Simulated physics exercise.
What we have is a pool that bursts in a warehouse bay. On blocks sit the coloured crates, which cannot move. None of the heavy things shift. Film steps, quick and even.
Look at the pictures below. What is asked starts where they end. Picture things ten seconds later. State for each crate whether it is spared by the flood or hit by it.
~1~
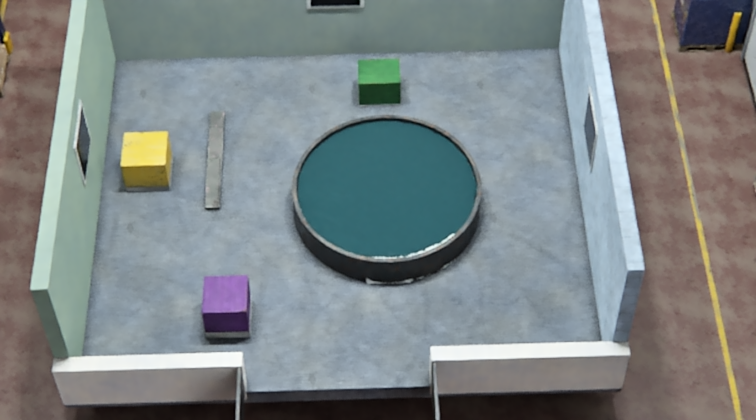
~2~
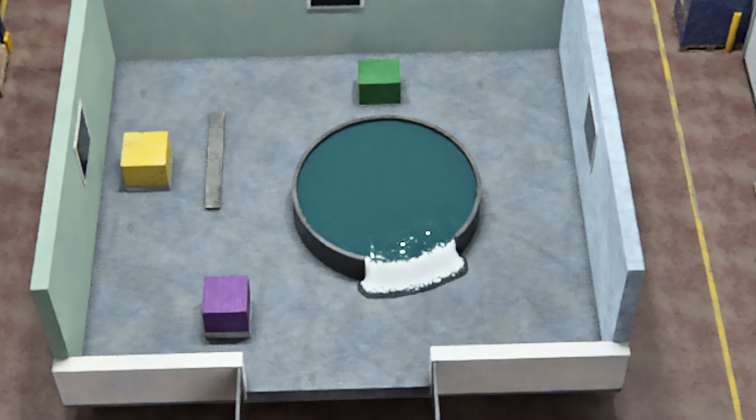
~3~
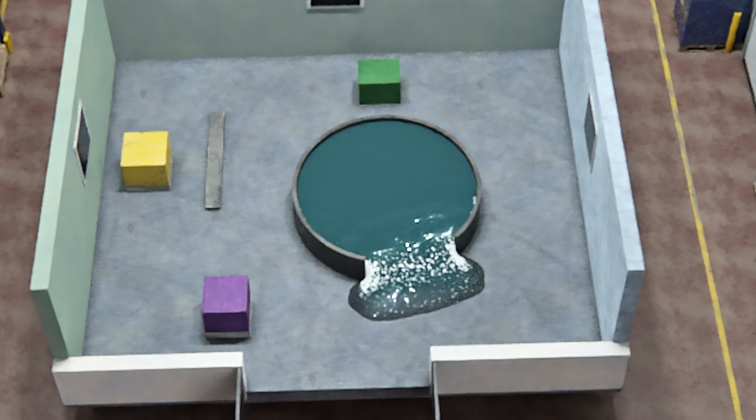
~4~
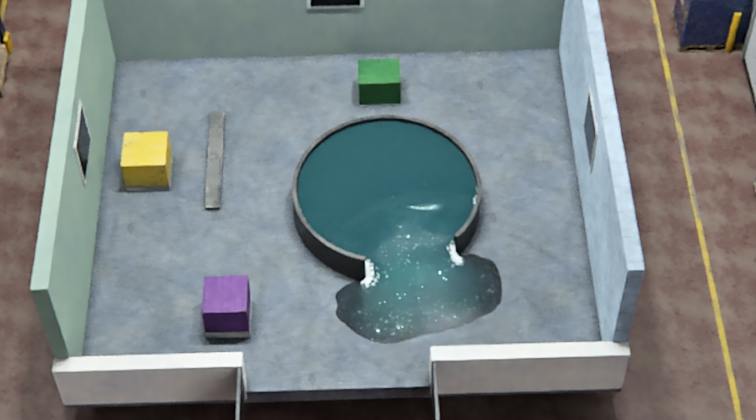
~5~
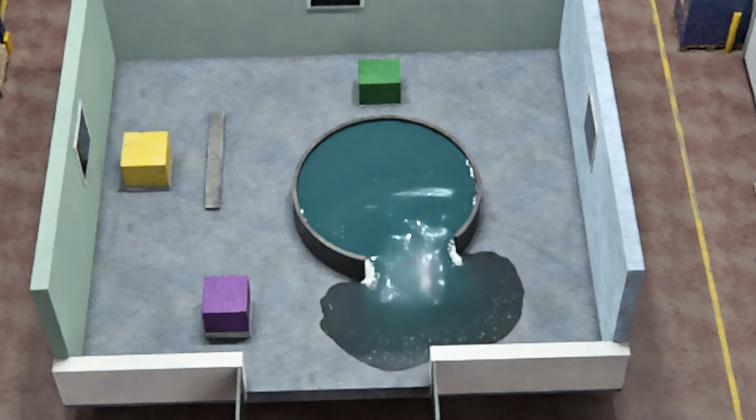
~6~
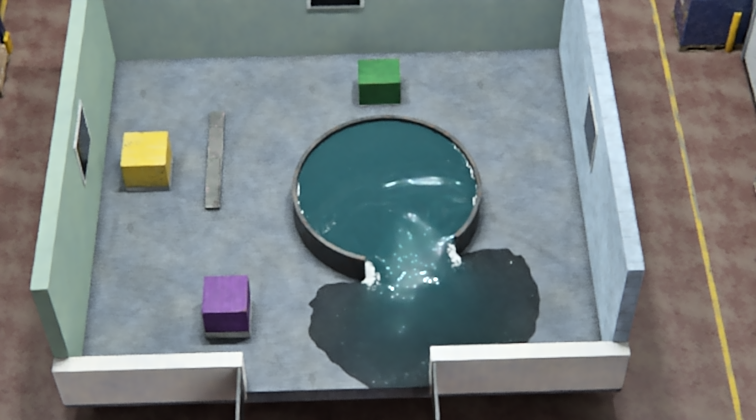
My prediction: The green crate is going to get water on it; the yellow crate is going to stay free of water; the purple crate is going to stay free of water.
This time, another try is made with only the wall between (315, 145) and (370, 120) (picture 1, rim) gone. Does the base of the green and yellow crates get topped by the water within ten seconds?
Taking them in turn, the green crate is overtopped and the yellow crate is overtopped.
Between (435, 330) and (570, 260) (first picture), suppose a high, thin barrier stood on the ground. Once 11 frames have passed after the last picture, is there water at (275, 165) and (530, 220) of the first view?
As listed: Not flooded, covered.
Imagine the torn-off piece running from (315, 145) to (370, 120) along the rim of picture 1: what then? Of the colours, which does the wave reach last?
That would be the purple one.
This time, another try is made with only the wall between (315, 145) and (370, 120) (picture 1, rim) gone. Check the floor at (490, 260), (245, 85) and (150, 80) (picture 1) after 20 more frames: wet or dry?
Okay, the first is left untouched, the next is waterlogged, and the last is waterlogged.
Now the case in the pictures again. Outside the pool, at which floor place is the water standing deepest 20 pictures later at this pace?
I'd put it around (575, 368).
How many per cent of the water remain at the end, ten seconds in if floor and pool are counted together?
About 64 %.
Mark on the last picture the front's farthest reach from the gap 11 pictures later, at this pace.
Somewhere about (599, 367).
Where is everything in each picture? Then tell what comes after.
Still water in the pool at (387, 189), in the first frame.
The front is at (460, 260), out from the gap at (414, 270), in the second frame.
Water pours out at (414, 272) and has run to (354, 300), in the third frame.
Water pours out at (413, 272) and has run to (494, 299), in the fourth frame.
Water pours out at (413, 272) and has run to (508, 324), in the fifth frame.
Water pours out at (413, 272) and has run to a hidden place, in the sixth frame.
A moment on, water covers 15 % of the floor; the green crate not reached, the yellow crate not reached, the purple crate not reached.
Next, water covers 15 % of the floor; the green crate not reached, the yellow crate not reached, the purple crate not reached.
Then, water covers 25 % of the floor; the green crate not reached, the yellow crate not reached, the purple crate not reached.
Later, water covers 40 % of the floor; the green crate water round its plinth, the yellow crate not reached, the purple crate not reached.
In the end, water covers 55 % of the floor; the green crate was topped, the yellow crate stayed above the water, the purple crate stayed above the water.
